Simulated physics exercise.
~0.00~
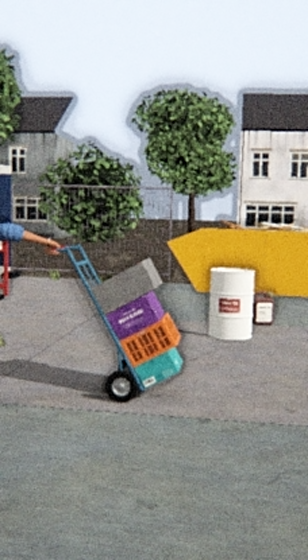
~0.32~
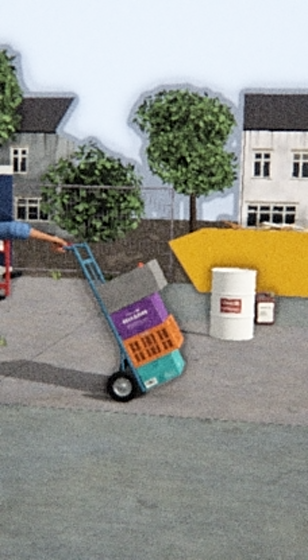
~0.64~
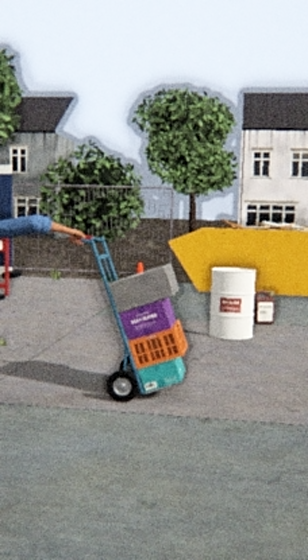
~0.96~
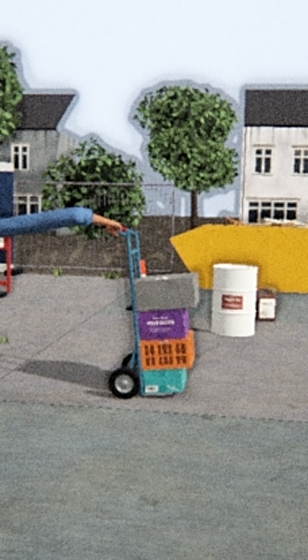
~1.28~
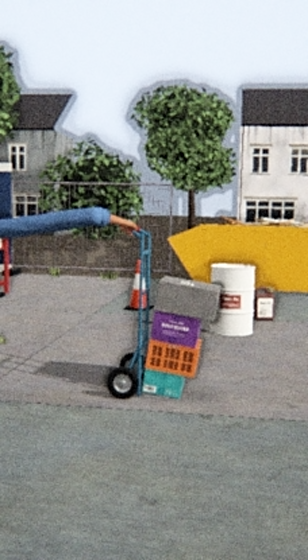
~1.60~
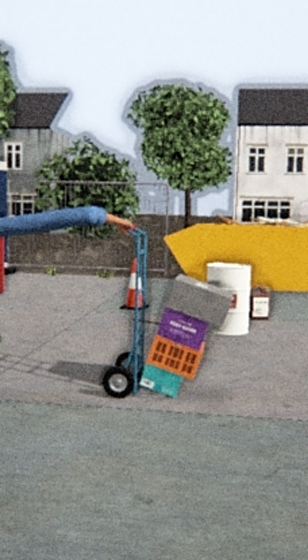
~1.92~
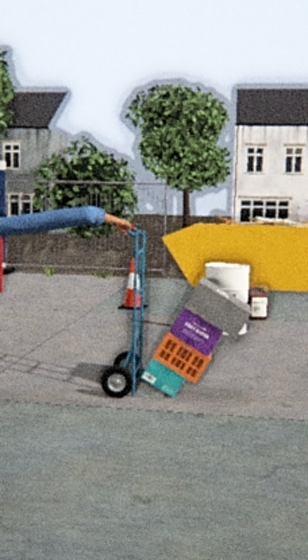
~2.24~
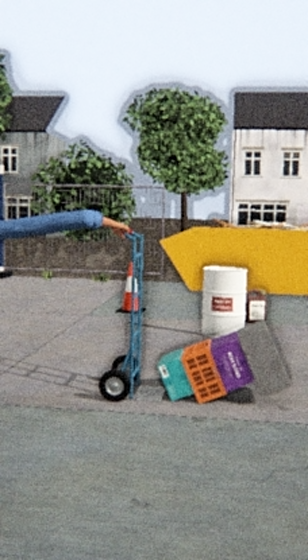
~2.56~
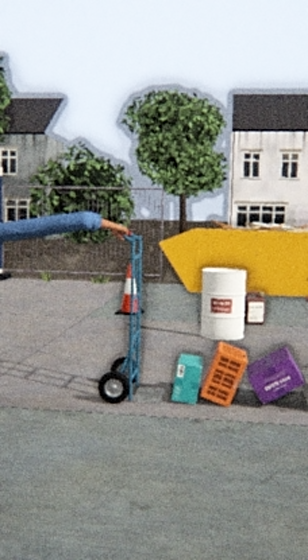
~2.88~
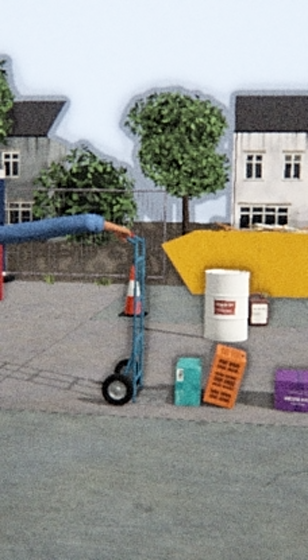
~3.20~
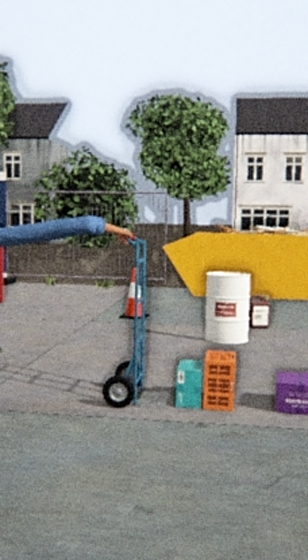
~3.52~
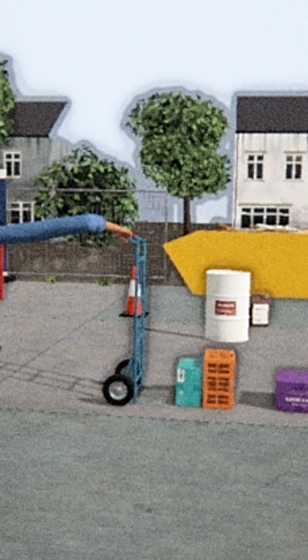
A blue hand truck, held by a long blue-sleeved arm reaching in from the left, leans back on a paved yard beside a road, seen side-on from a slightly swaying view. It carries a turquoise box, an orange crate, a purple box and a grey parcel on top, with a yellow skip, white drum, trees and houses behind. The arm swings the truck upright, uncovering a traffic cone. The stack keeps tipping right and topples, spilling apart across the ground. The grey parcel leaves view at the right, while the turquoise box, orange crate and purple box come to rest beside the upright truck.
